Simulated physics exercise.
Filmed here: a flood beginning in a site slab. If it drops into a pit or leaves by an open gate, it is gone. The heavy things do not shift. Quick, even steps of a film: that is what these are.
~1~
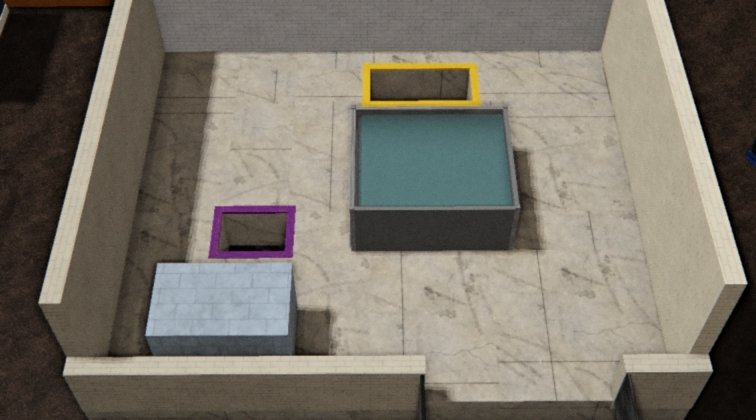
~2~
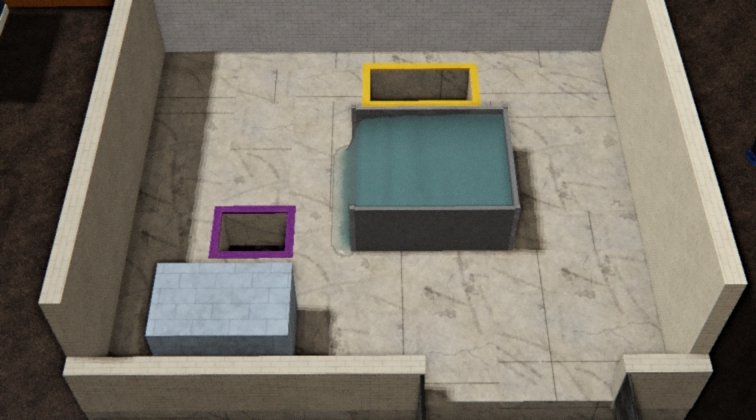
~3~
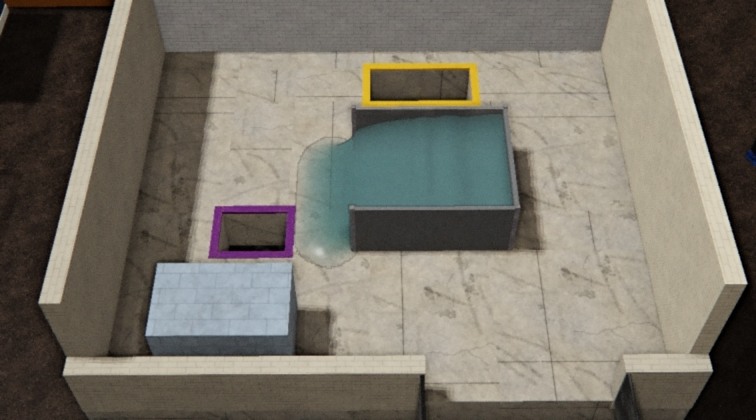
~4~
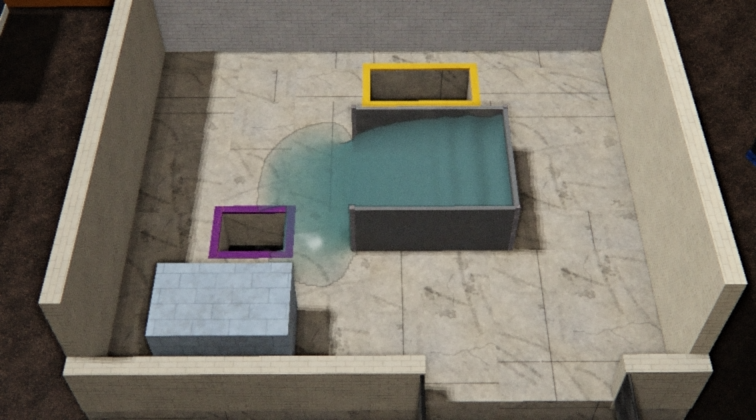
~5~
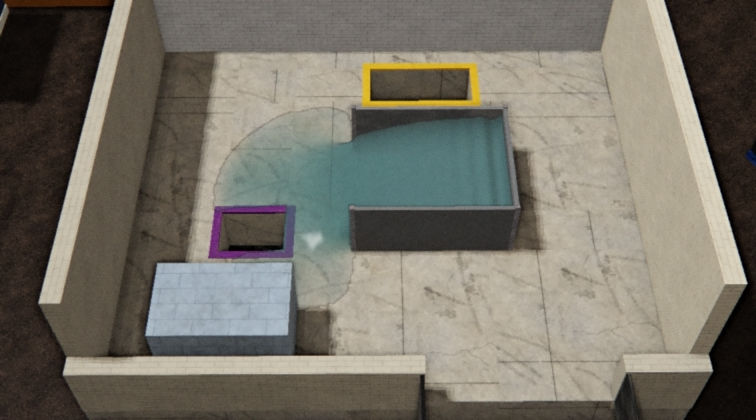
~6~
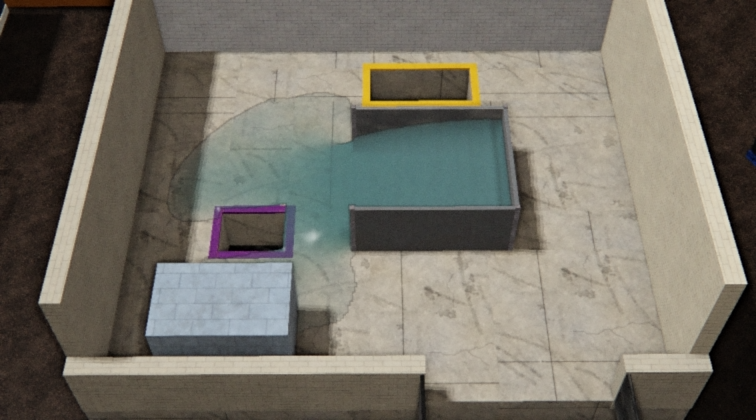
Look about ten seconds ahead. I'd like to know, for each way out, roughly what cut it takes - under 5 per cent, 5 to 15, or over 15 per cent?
The gate is going to fail to get to five per cent; the purple pit is going to fail to stay at fifteen per cent or less; the yellow pit is going to fail to land outside five to fifteen per cent.
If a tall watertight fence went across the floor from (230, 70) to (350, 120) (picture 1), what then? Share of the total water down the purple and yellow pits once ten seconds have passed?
Shares in percent - purple: 55; yellow: 6.
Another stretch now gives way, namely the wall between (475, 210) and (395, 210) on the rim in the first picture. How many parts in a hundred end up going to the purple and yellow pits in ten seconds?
Per cent: Purple 4, yellow 2.
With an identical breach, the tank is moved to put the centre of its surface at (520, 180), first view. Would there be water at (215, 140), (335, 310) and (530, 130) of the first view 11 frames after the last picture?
Spot one wetted, spot two wetted, spot three unwetted.
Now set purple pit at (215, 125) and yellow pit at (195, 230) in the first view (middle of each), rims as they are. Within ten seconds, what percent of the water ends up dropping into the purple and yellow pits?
The purple pit takes around 20 percent, while the yellow pit takes around 55 percent.
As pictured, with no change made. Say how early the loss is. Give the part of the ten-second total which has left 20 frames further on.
Estimate: Some 50 %.
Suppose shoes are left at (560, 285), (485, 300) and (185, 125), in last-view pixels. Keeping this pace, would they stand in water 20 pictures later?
Point by point: Unwetted; unwetted; swamped.
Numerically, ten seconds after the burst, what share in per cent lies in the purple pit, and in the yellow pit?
Roughly 46 per cent, then 12 per cent.
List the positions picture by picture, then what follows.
The first frame shows the open tank at (432, 159) is whole and still.
In the second frame, the front is at (349, 253), out from the gap at (356, 186).
In the third frame, water pours out at (356, 187) and has run to (319, 261).
In the fourth frame, the front is at (297, 275), out from the gap at (356, 189).
In the fifth frame, water pours out at (356, 189) and has run to (228, 166).
In the sixth frame, the front is at (178, 179), out from the gap at (356, 189).
A moment on, water covers 35 % of the floor; the gate 0 %, the purple pit 12 %, the yellow pit 0 %.
Next, water covers 40 % of the floor; the gate 0 %, the purple pit 21 %, the yellow pit 0 %.
Then, water covers 45 % of the floor; the gate 0 %, the purple pit 29 %, the yellow pit 0 %.
Later, water covers 70 % of the floor; the gate 0 %, the purple pit 37 %, the yellow pit 7 %.
In the end, water covers 90 % of the floor; the gate 1 %, the purple pit 46 %, the yellow pit 11 %.
